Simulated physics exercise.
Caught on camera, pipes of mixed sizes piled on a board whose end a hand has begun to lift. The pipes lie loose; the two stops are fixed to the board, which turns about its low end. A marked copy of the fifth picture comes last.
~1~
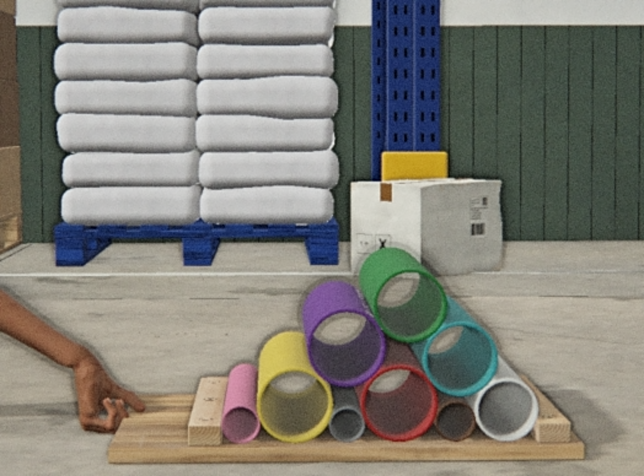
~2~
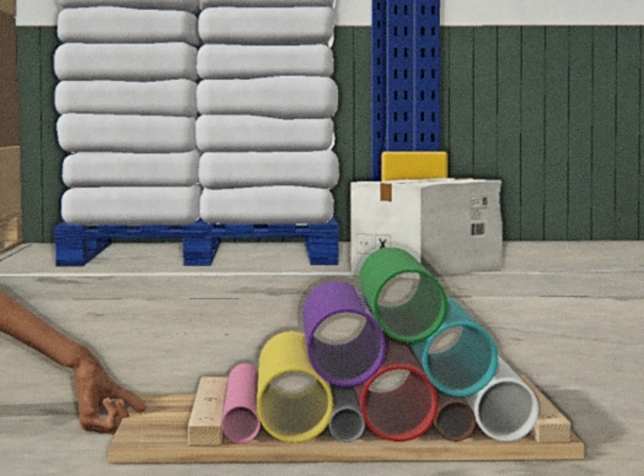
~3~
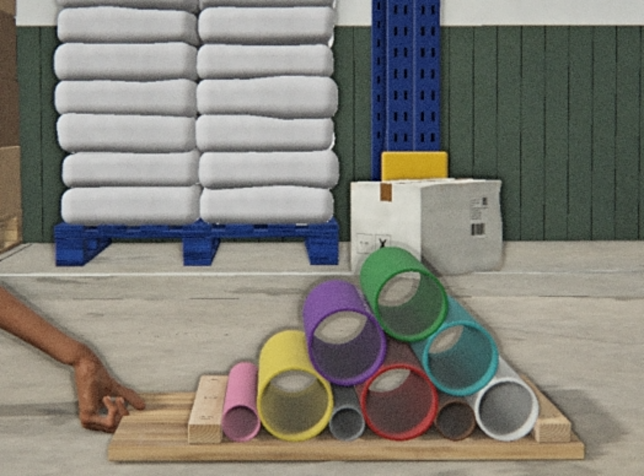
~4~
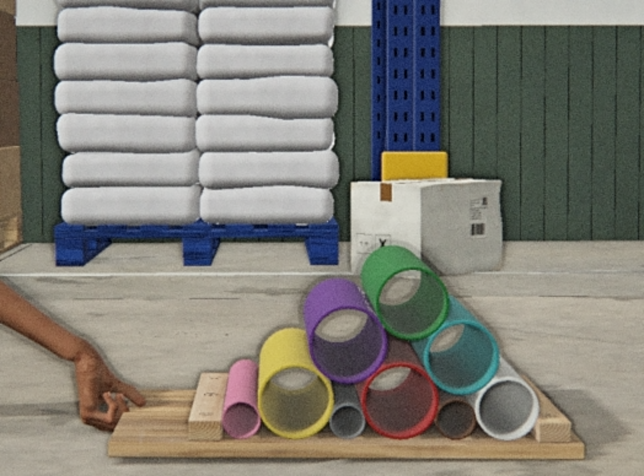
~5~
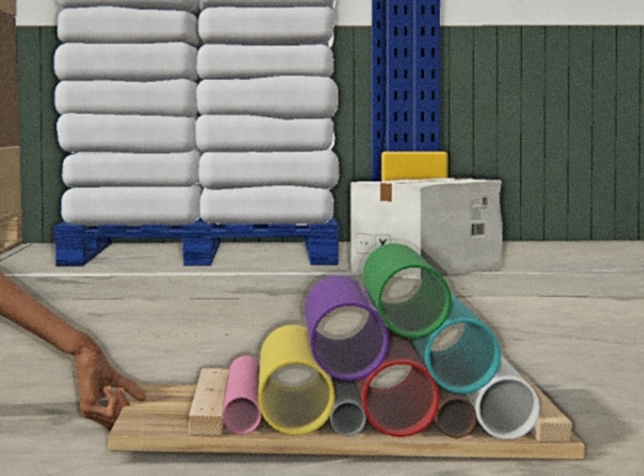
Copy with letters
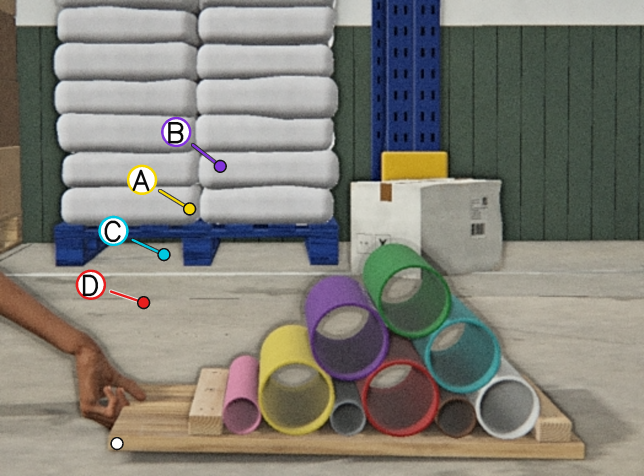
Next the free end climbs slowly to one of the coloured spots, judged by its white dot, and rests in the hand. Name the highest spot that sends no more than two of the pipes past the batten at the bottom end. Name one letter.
B is the limit.
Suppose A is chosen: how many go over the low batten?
With A, none.
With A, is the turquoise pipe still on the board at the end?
Yes.
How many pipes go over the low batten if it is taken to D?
With D, none.
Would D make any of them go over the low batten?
No, at D.
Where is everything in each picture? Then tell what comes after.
The first picture shows board (341, 415); pink pipe (241, 424); yellow pipe (295, 405).
The second picture shows yellow pipe (295, 405); grey pipe (347, 425).
The third picture shows board (341, 414); pink pipe (241, 423); white pipe (507, 410).
The fourth picture shows board (341, 412); pink pipe (241, 419); yellow pipe (296, 402); brown pipe (456, 420).
The fifth picture shows board (341, 409); pink pipe (242, 415); yellow pipe (297, 398).
On the copy, A at (190, 209); B at (221, 167); C at (164, 255); D at (144, 302); the white dot at (117, 444).
On B. First, board at 20°.
Then, board at 38°.
Finally, board at 38°, none over the low batten.
By contrast, A none over the low batten; C none over the low batten; D none over the low batten.
